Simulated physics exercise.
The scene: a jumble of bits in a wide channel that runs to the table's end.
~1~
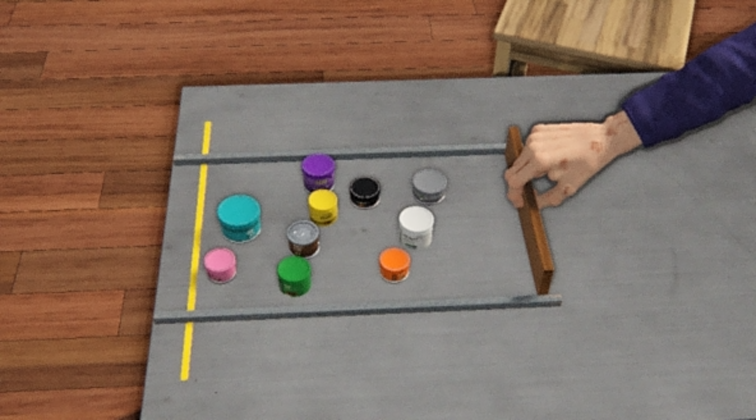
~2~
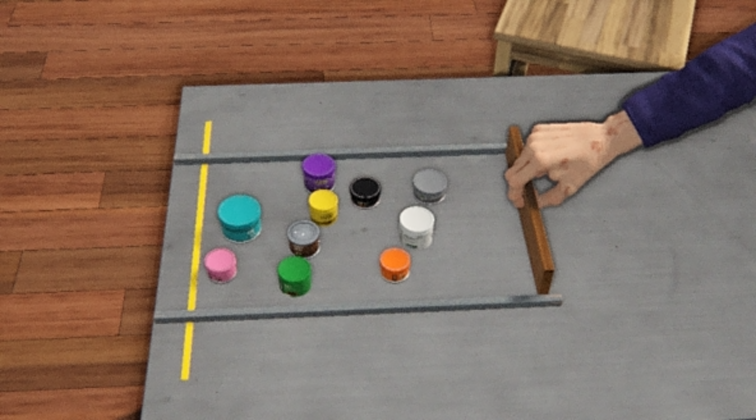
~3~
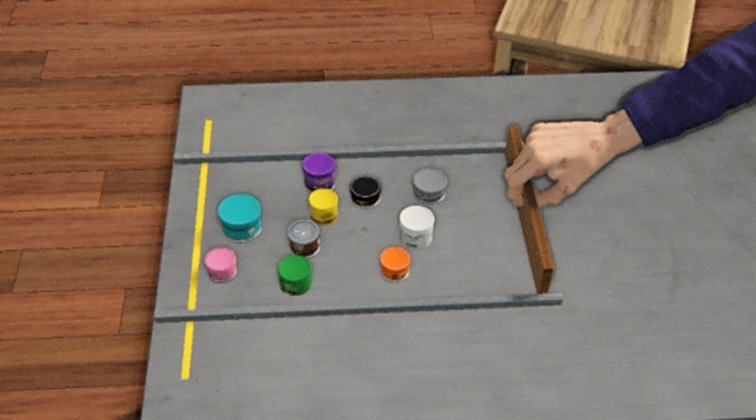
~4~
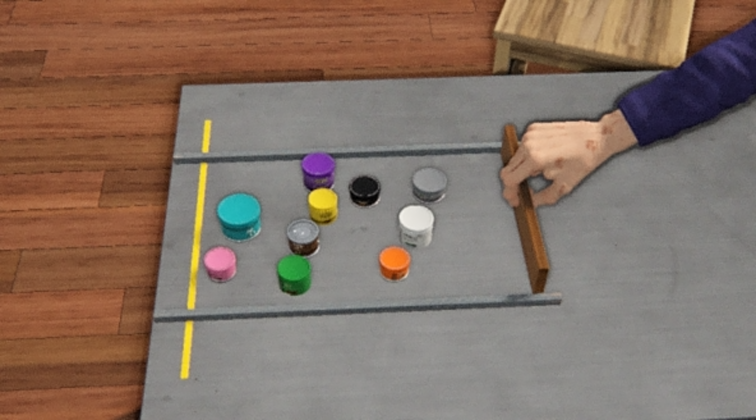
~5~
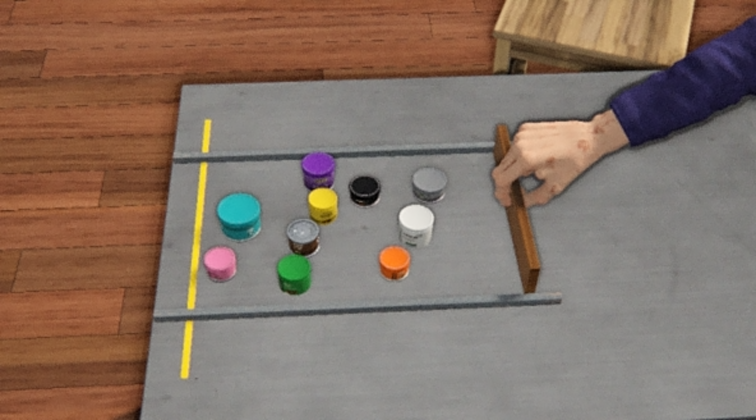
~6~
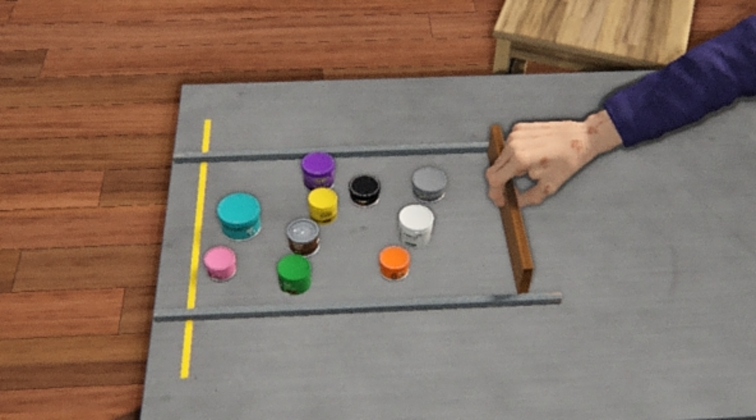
A hand held a wooden board upright across a channel of colourful little pots on a grey table, then slid it slightly left, while the pots stayed where they were.
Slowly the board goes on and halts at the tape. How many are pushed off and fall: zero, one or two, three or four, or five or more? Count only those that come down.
Here the number that fall off is three or four.
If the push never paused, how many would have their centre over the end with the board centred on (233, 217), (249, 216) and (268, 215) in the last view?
In that order 0, 0 and 0.
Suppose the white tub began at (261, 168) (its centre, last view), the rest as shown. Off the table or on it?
Then it drops off.
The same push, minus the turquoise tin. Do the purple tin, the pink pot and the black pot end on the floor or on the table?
The purple tin holds on; the pink pot drops off; the black pot drops off.
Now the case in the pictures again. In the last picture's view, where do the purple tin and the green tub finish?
The purple tin stops around (186, 165); the green tub around (174, 293).
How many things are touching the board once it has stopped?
It touches 6.
Early on, none off yet; pink pot at rest near (220, 265); turquoise tin at rest near (240, 218); green tub at rest near (294, 275).
A while later, none off yet; pink pot at rest near (220, 265); turquoise tin moving near (232, 221); green tub travelled about its own width near (260, 281).
Finally, the number that fall off is three or four; lost, black pot, brown tin, turquoise tin and pink pot.
